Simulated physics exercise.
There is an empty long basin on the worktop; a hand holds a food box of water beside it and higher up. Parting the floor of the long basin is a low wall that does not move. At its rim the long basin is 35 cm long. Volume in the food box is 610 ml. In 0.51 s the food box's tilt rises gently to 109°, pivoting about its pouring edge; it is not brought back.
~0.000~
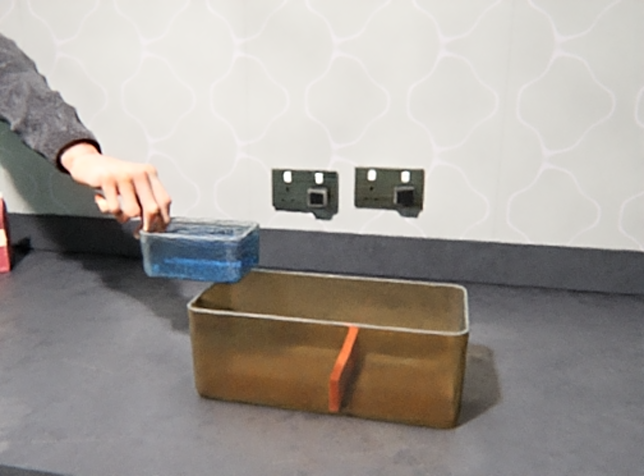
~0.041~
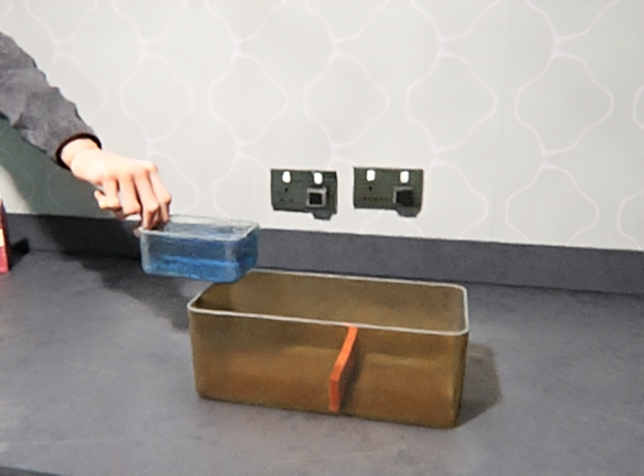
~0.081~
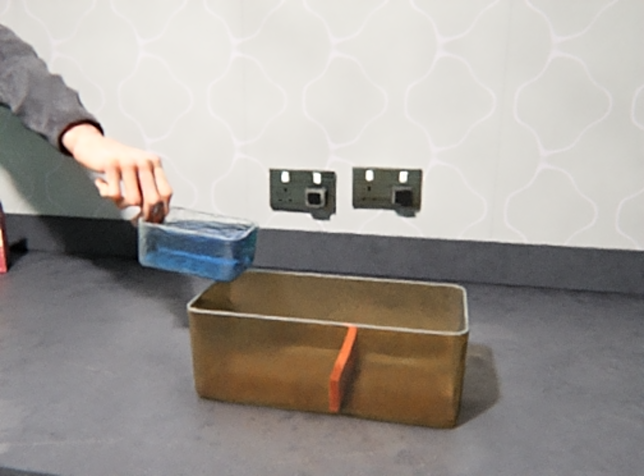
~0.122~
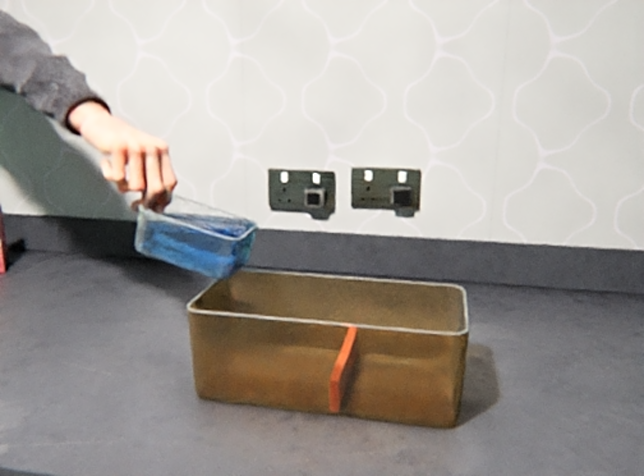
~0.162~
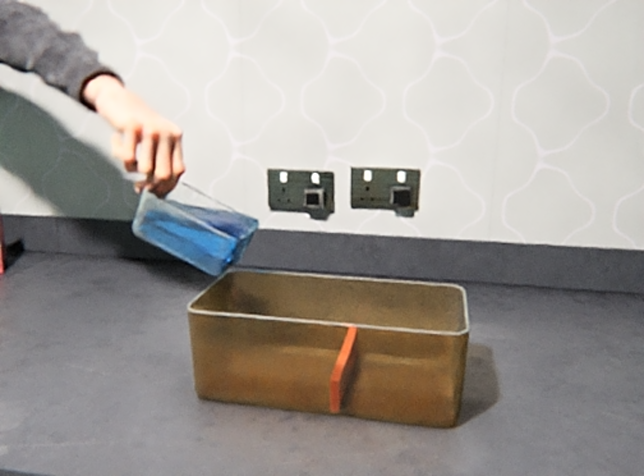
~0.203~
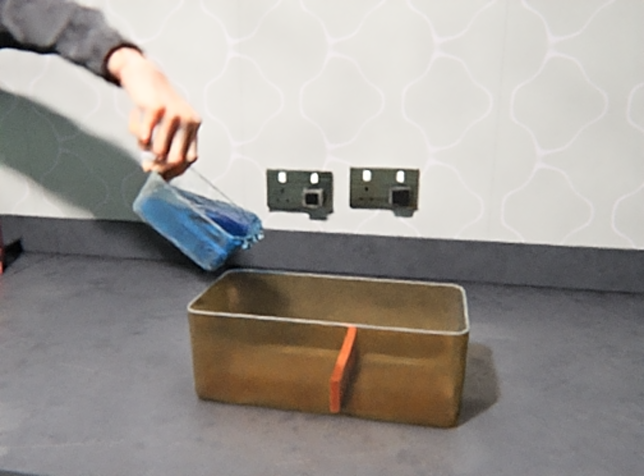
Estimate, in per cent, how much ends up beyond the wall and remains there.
Roughly 20 % ends up beyond the wall.
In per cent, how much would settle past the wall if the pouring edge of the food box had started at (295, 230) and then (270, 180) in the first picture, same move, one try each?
First 70, then 60 per cent.
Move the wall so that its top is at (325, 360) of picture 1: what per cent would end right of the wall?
With the wall placed like that, close to 60 per cent.
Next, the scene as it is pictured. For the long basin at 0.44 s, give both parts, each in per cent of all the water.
Around 24 on the left and around 0 on the right.
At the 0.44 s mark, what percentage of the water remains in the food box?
Near 20 in a hundred.
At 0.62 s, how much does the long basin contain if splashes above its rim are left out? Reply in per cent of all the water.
Some 90 percent of the total.
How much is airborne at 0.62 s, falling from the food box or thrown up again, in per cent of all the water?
7 per cent, roughly.
By 0.44 s the tilt is 105° and 20 per cent is still to pour, 24 is left of the wall and 0 right of it.
By 0.62 s the tilt is 109° and 2 per cent is still to pour, 70 is left of the wall and 21 right of it.
By 0.81 s the tilt is 109° and 0 per cent is still to pour, 73 is left of the wall and 18 right of it.
By 1.01 s the tilt is 109° and 0 per cent is still to pour, 77 is left of the wall and 19 right of it.
At rest 76 per cent lies left of the wall, 20 right of it and 3 outside.
